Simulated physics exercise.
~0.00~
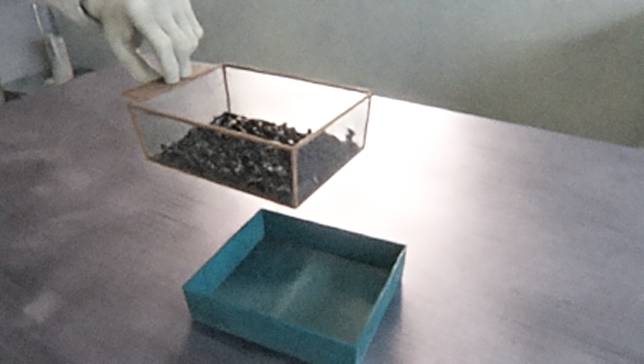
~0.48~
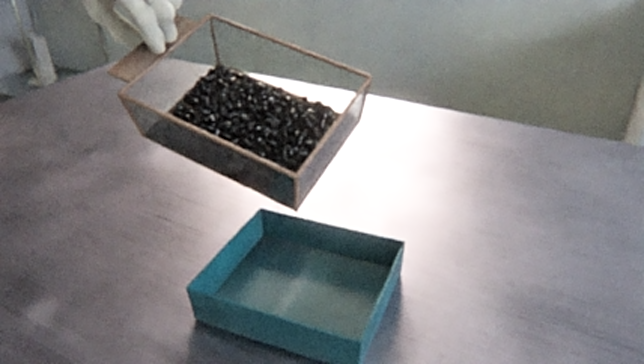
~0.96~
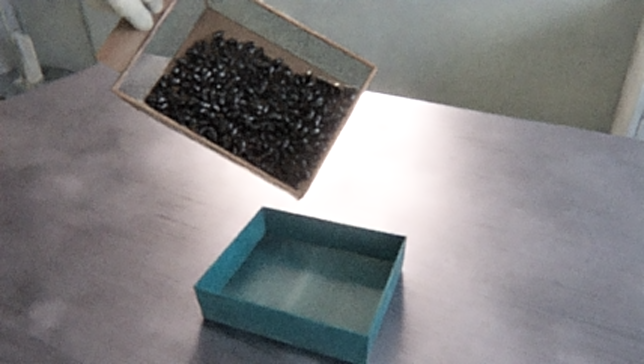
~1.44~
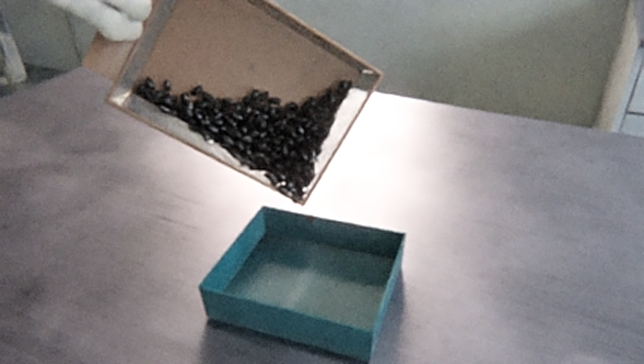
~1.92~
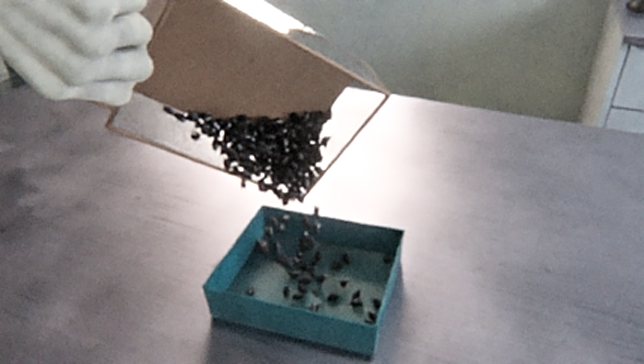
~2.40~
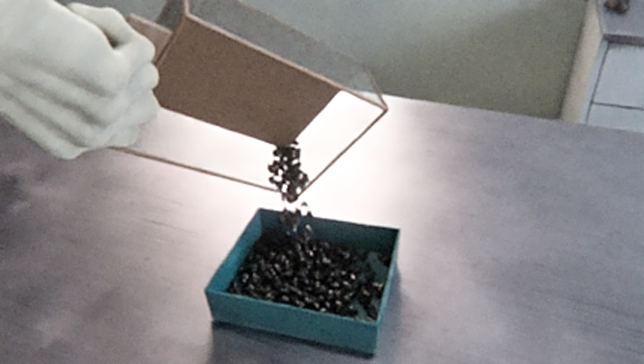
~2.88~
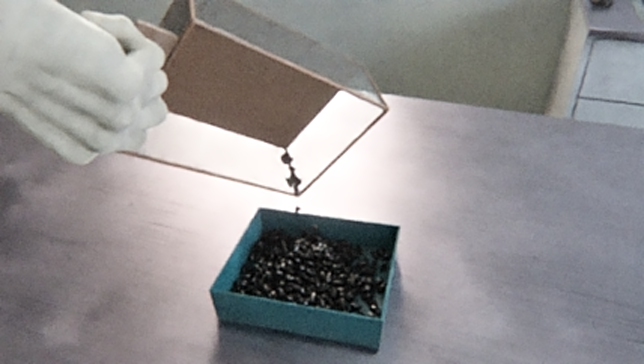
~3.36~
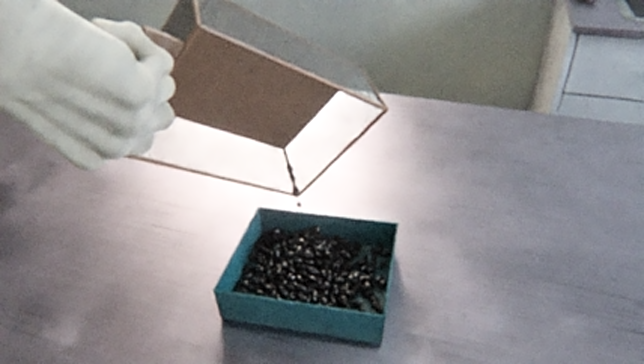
Black beans pour from a clear-sided box, tilted by a gloved hand, into a teal tray.
